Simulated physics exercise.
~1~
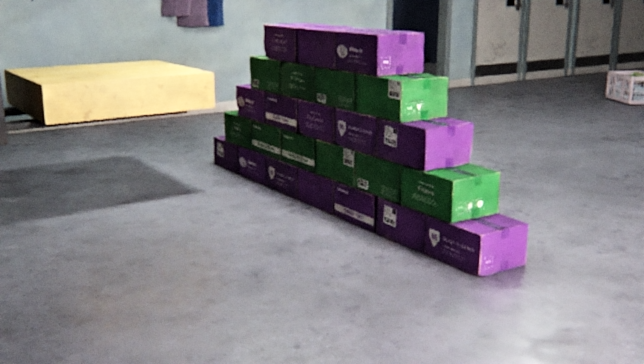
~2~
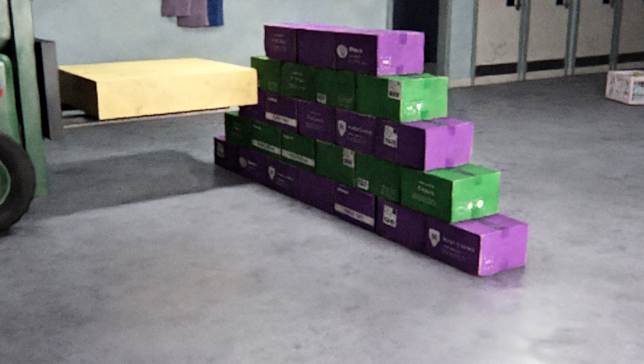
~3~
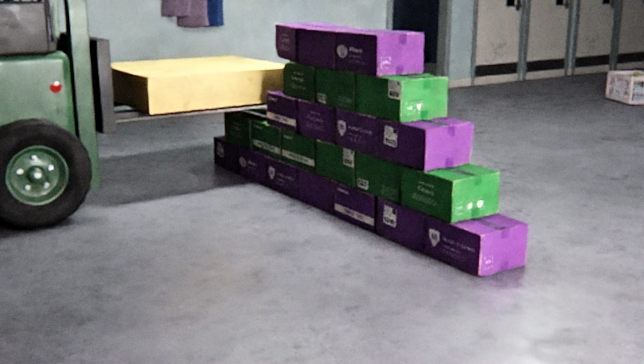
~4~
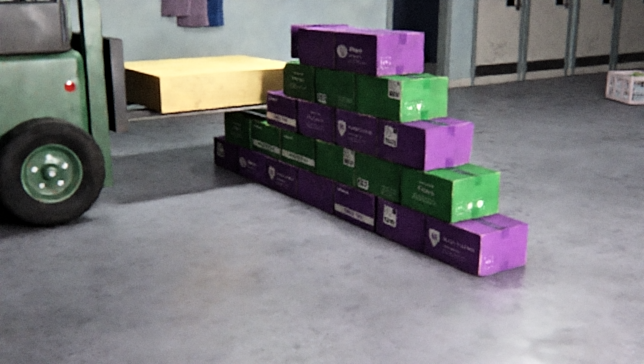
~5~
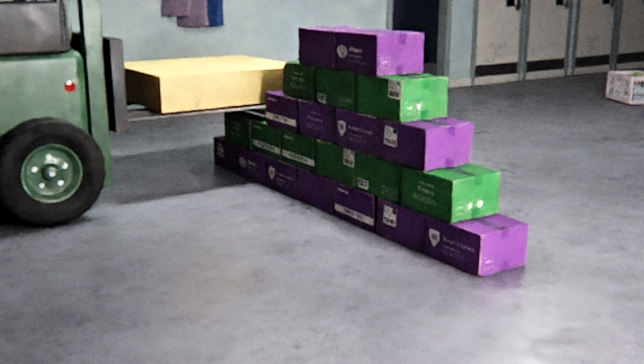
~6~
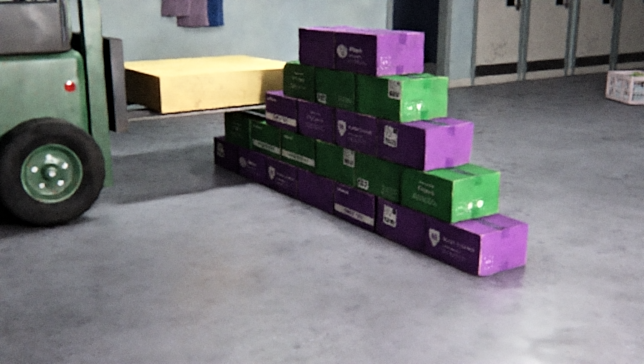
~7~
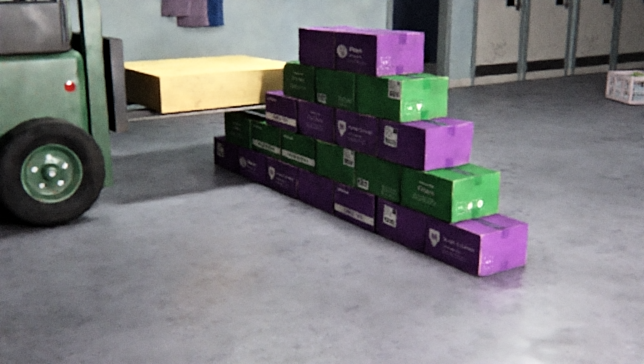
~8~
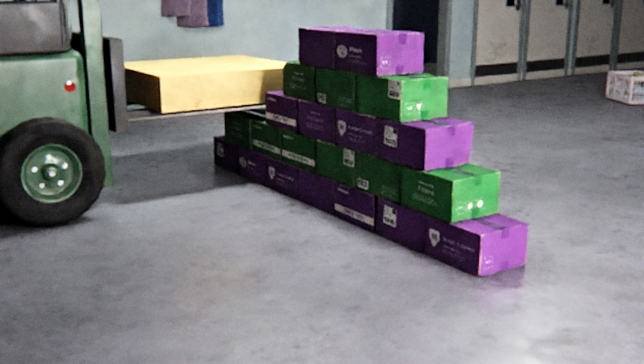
On a grey floor, a green forklift pushes a yellow block against stacked cartons and stops.
